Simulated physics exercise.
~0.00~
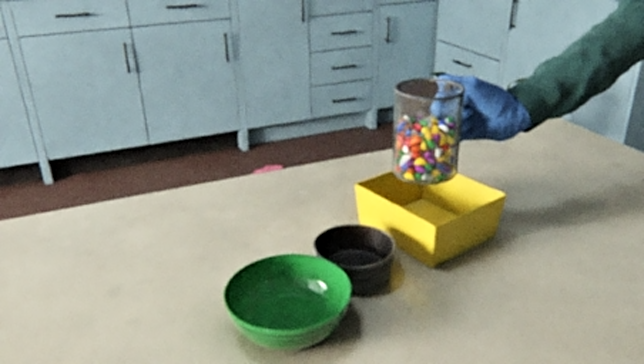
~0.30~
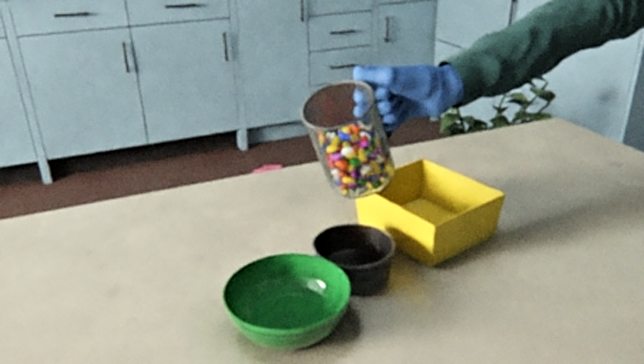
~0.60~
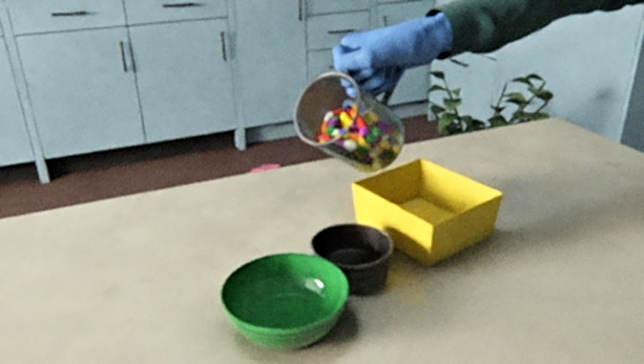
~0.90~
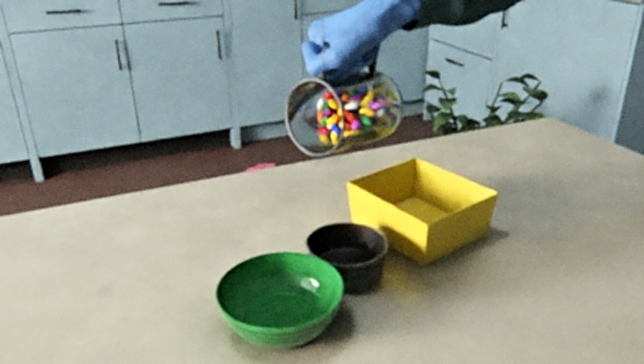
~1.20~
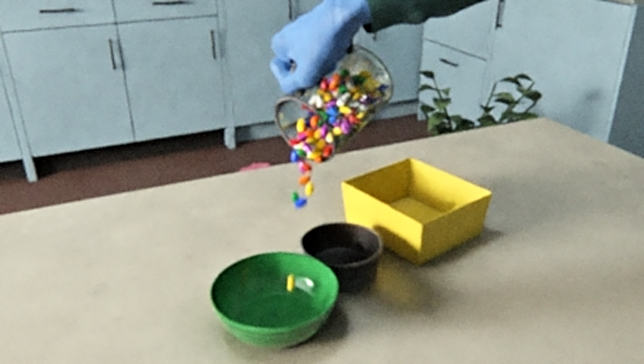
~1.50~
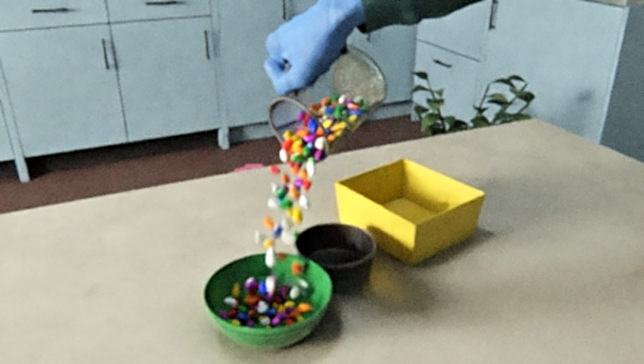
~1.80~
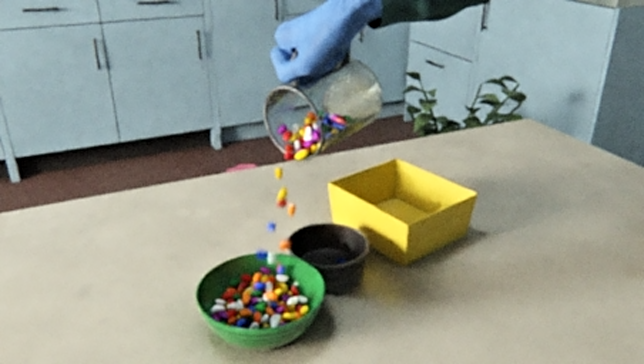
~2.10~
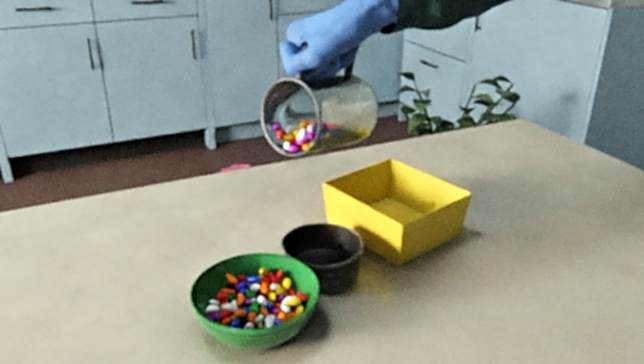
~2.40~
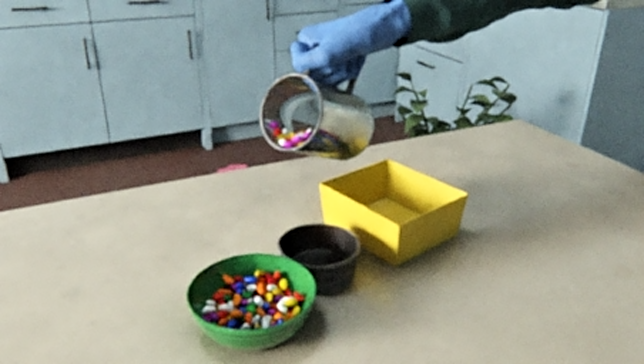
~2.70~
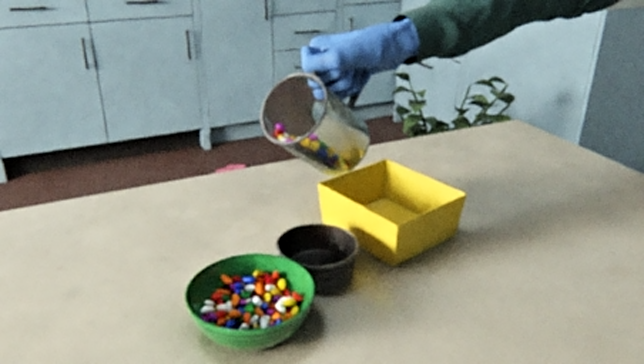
To begin with, a blue-gloved hand in a green sleeve holds a clear cup of colourful jelly beans upright above a yellow tin, with a small black dish and a green bowl nearby on the table. The hand carries the cup left and tips it onto its side. Jelly beans start spilling from the rim, then pour in a thick stream into the green bowl. The stream thins to a few falling pieces and stops as the cup tilts back. Finally, the cup hangs leaning with some beans still inside, the green bowl holds most of them, and the tin and dish stay empty.
